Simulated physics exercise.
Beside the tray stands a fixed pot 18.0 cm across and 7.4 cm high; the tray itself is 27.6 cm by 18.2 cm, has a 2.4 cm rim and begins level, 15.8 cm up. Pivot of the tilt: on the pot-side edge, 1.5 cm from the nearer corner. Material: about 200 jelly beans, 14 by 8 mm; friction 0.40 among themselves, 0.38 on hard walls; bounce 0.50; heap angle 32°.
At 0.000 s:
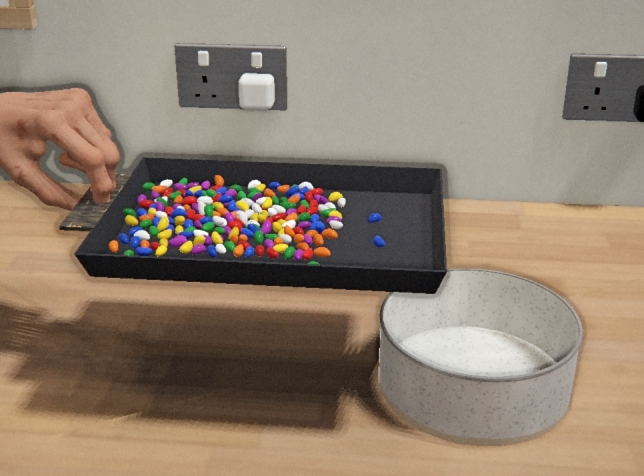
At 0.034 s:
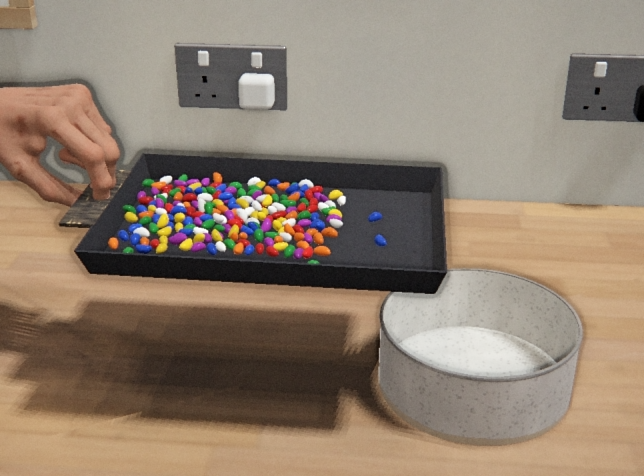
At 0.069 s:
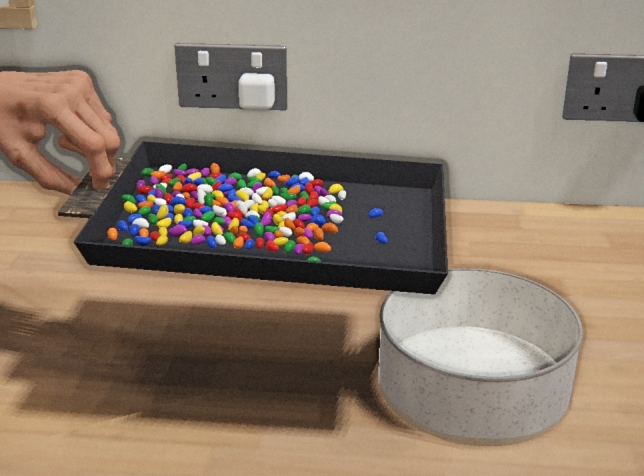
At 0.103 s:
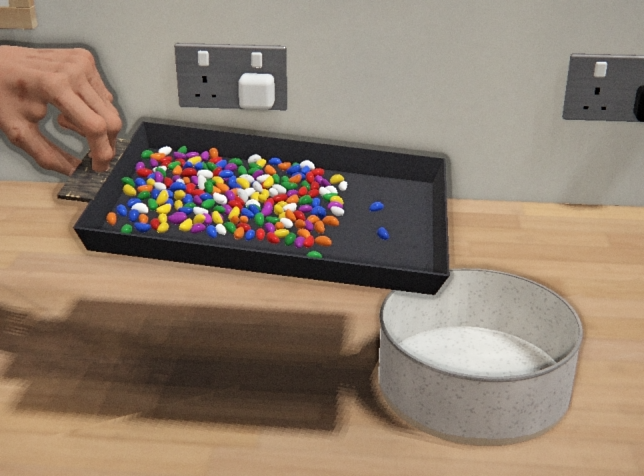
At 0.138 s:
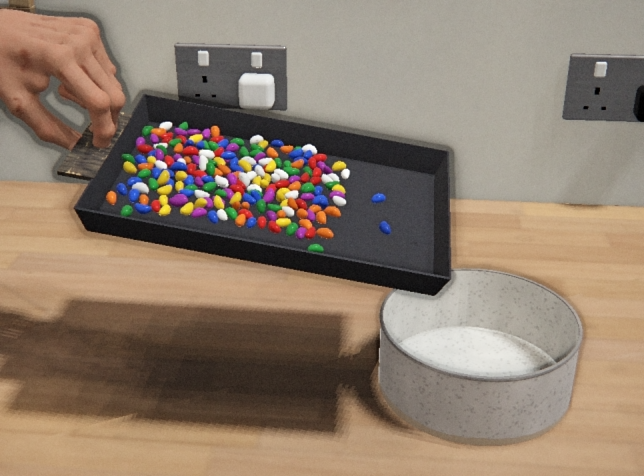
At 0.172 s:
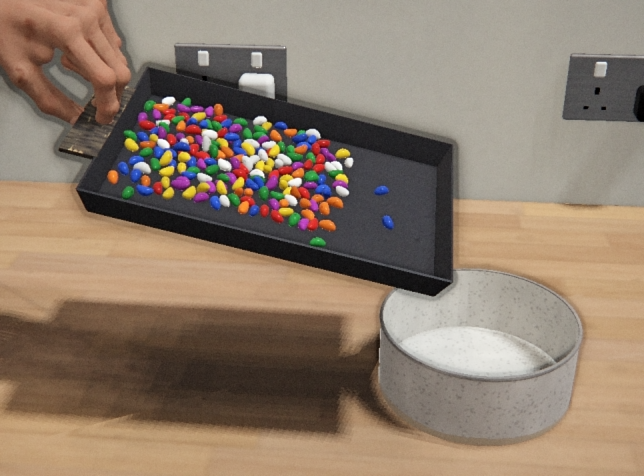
On a wooden counter below wall sockets, a hand holds the left end of a black tray of colourful jelly beans, its right end beside a round, speckled pot. The hand raises the left end, slowly at first and then faster, and the tray slopes down toward the right while the beans stay bunched together.
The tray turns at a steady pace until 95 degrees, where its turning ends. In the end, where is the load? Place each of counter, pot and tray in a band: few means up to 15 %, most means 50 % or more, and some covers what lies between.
Counter: Most; pot: Few; left on the tray: Few.
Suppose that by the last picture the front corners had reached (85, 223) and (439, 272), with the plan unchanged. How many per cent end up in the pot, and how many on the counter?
Per cent by place - pot 0, counter 100.
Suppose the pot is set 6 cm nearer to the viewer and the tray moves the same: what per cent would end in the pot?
Expect something close to 45 per cent.
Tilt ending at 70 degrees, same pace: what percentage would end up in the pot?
That would give about 0 per cent.
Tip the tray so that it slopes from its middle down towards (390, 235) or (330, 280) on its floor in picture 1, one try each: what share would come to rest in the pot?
80 and 0 %.
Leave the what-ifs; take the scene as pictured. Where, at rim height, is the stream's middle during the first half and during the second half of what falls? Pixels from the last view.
Around (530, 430), then (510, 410).
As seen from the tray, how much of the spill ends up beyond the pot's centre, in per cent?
That works out to about 90 percent.
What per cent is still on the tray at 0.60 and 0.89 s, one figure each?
75 then 0.
After 0.43 s, tilt 56 degrees; the tray holds 100 %, the pot 0 %.
After 0.60 s, tilt 82 degrees; the tray holds 75 %, the pot 0 %.
After 0.89 s, tilt 95 degrees; the tray holds 0 %, the pot 0 %.
At rest (2.6 s), counter 100 %, pot 0 %, tray 0 %.
